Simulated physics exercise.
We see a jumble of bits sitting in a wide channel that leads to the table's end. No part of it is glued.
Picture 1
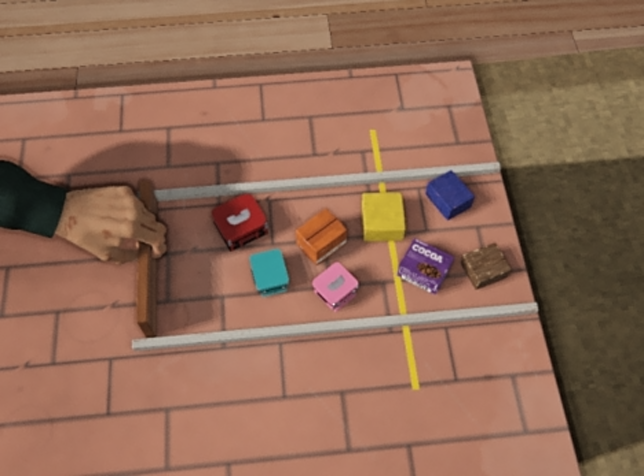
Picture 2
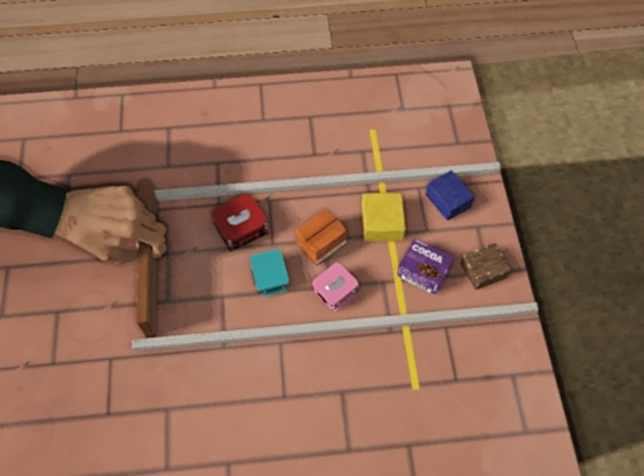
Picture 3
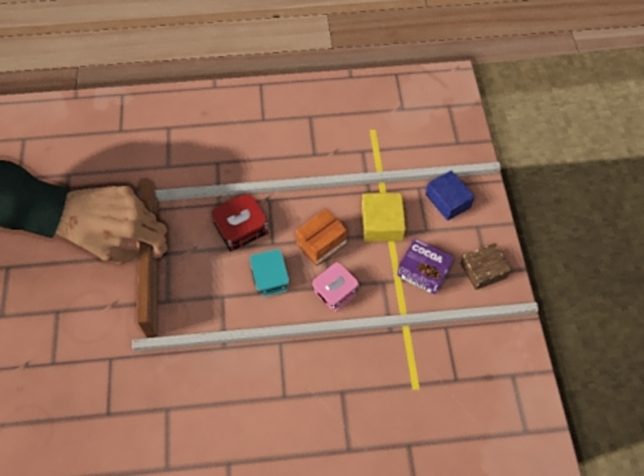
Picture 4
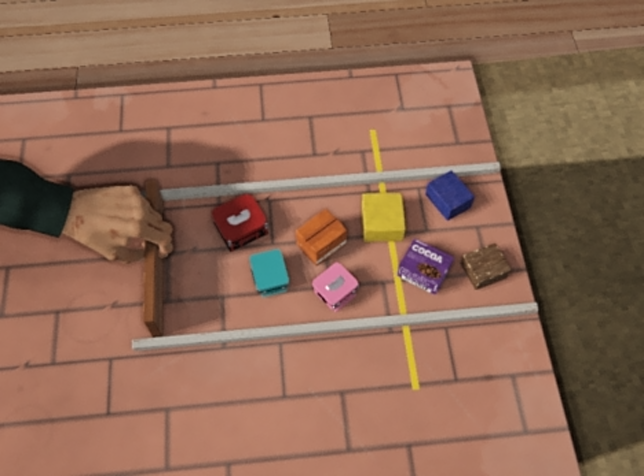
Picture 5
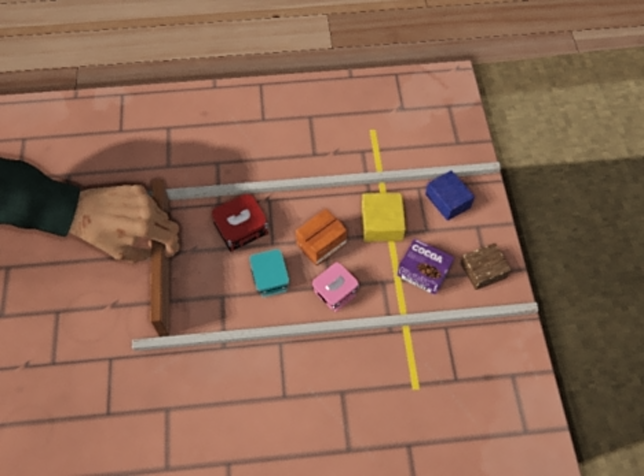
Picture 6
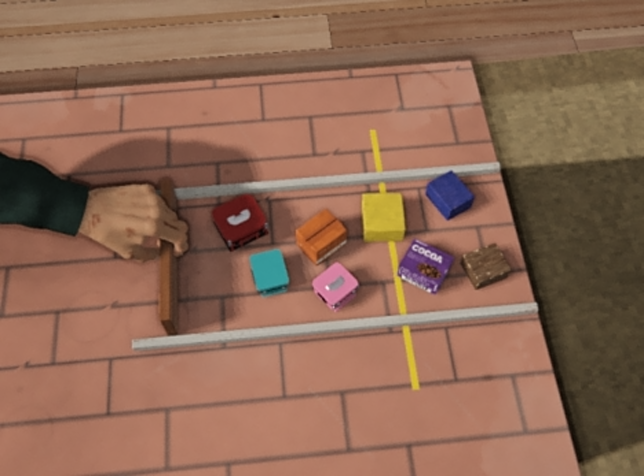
A hand holding still, then sliding a wooden board slightly right between pale rails toward small colourful blocks that stay unmoved.
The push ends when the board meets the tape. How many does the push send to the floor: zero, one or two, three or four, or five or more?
Gone: Not a single one.
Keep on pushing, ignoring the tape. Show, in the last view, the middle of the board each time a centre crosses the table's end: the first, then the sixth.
At (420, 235) for the first, at (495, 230) for the sixth.
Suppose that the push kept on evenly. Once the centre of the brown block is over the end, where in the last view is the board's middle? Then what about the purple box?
(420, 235) and (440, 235), more or less.
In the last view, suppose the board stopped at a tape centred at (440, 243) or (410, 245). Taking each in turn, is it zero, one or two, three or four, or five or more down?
The falls would be one or two; not one.
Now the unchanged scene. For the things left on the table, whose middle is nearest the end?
Foremost: The brown block.
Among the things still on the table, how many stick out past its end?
That adds up to 1.
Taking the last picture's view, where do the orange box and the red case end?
Okay, so first (452, 251), and next (410, 215).
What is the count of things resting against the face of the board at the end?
2 touch it.
Soon after, none off yet; brown block at rest near (485, 267); blue block at rest near (450, 195); purple box at rest near (425, 267).
At rest, the number that fall off is zero.
